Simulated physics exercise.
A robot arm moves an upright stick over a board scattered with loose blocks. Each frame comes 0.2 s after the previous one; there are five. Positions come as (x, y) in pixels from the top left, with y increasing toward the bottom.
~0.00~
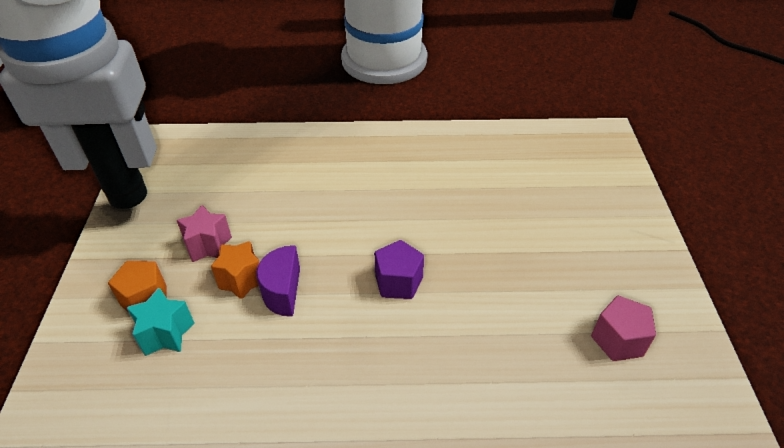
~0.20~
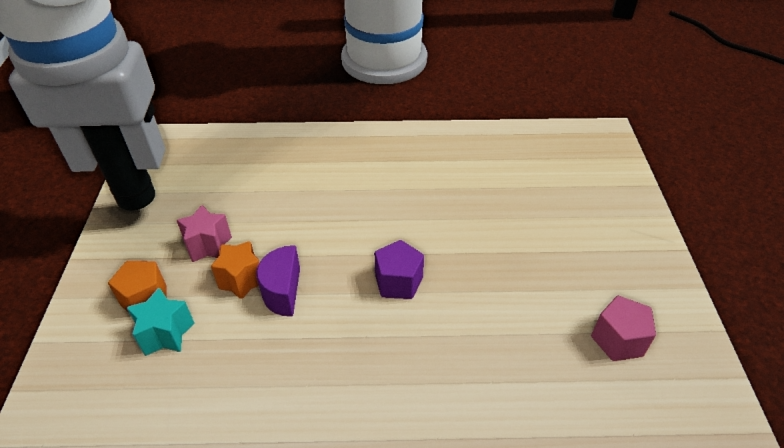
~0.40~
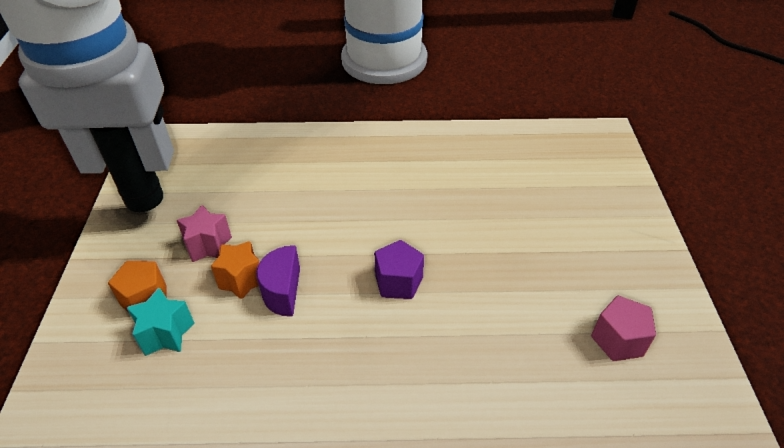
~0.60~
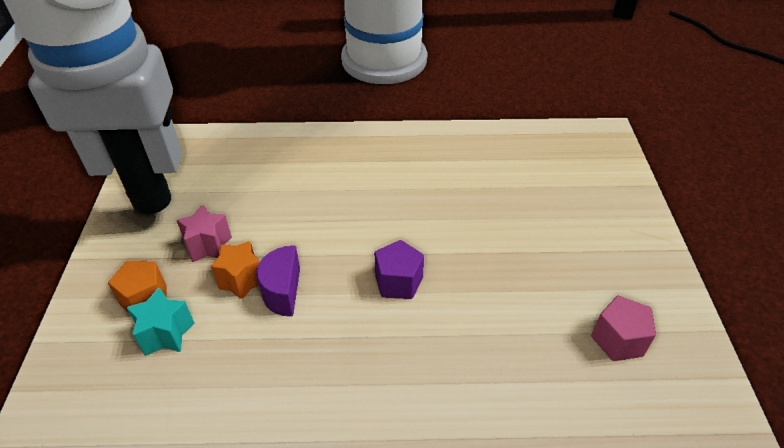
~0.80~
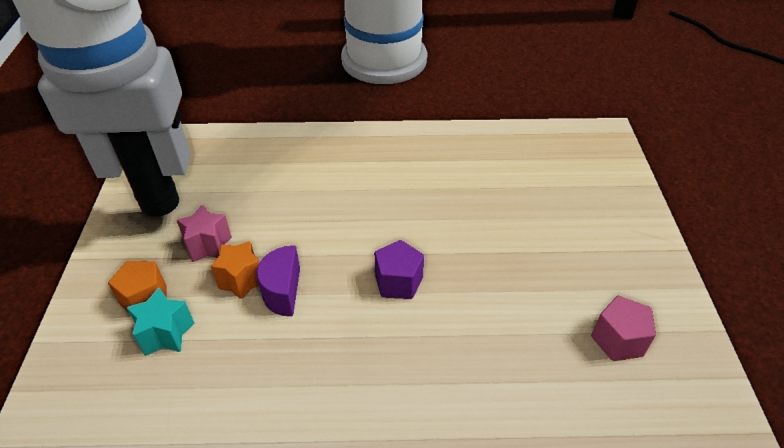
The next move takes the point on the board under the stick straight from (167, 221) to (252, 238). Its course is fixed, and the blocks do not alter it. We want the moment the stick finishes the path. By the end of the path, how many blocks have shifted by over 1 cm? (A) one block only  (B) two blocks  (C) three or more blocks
My pick is B.
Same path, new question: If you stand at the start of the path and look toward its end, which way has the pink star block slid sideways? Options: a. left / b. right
My pick is b.
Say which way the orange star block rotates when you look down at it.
Viewed from overhead, the orange star block winds up turned anticlockwise.
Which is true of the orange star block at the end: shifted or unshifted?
At the end of the path, it will have moved.
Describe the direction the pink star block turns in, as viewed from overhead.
Looking down: Clockwise.
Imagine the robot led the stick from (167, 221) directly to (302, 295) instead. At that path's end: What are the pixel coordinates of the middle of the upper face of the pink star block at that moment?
It should be at about (322, 296).
The first path, step by step. Halfway along, stick (204, 213); pink star block (214, 229), turned 15° clockwise.
At the end, stick (248, 221); pink star block (230, 241), turned 60° clockwise; orange star block (234, 272), turned 35° anticlockwise; purple half-round block unmoved.
